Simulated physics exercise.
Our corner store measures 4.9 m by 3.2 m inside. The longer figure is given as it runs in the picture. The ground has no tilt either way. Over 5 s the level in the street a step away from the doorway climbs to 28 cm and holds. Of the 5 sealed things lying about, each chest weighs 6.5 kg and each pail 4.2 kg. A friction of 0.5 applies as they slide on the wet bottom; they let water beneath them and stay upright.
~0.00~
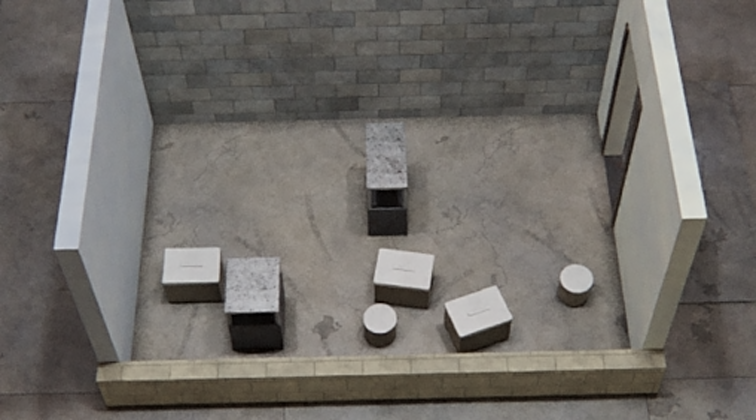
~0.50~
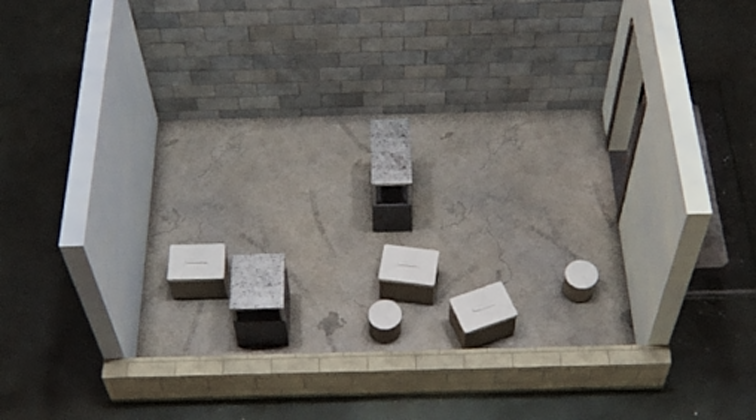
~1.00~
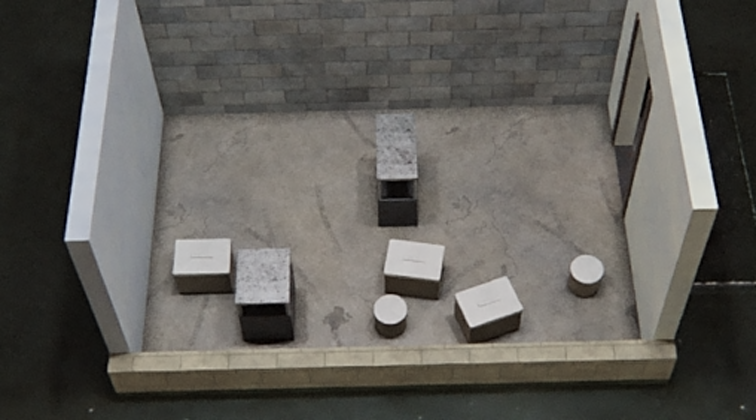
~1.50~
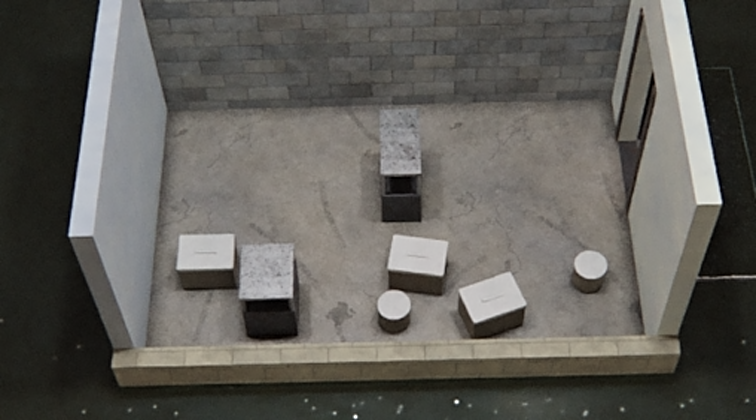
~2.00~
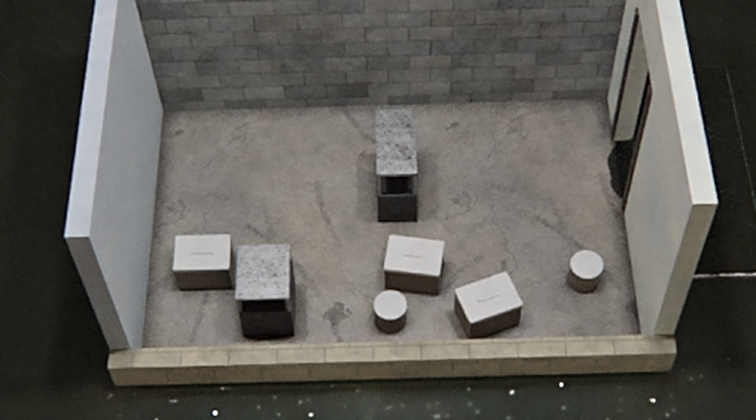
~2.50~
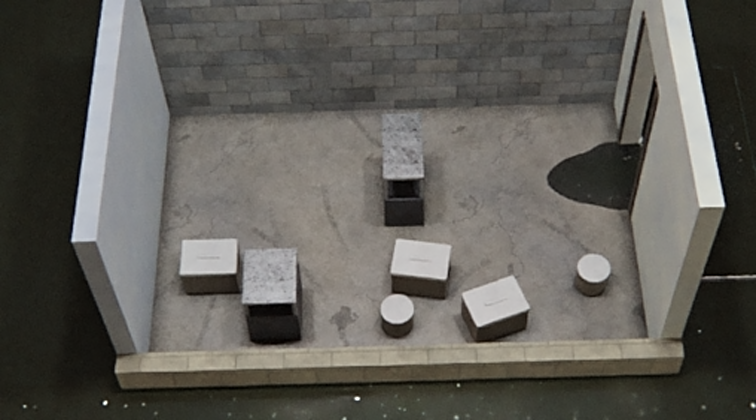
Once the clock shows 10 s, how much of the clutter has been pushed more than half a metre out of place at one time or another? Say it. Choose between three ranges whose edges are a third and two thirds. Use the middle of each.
The range is the middle one, a third to two thirds.
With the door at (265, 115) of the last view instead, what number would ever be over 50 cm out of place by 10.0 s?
The answer would then be 5.
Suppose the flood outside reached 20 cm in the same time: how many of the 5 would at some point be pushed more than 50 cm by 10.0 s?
The answer would then be 3.
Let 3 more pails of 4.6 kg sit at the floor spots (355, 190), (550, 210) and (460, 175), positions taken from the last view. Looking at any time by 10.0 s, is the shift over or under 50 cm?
Respectively, lower, higher and higher.
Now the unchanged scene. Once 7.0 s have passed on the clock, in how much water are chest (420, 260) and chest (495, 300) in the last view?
Depth approx. 5 cm / 4 cm.
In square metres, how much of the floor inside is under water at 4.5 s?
About 5.5 m2.
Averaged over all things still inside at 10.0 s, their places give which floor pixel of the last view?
Centre of the remaining things: Roughly (381, 290).
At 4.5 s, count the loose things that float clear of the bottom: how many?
My tally comes to 0.
After 3.5 s 0 of 5 are over 50 cm from their spots; 0 afloat.
After 4.5 s 0 of 5 are over 50 cm from their spots; 0 afloat.
After 7.0 s 1 of 5 are over 50 cm from their spots; 3 afloat.
After 10.0 s 3 of 5 are over 50 cm from their spots, and 3 have been at some point; 4 afloat.
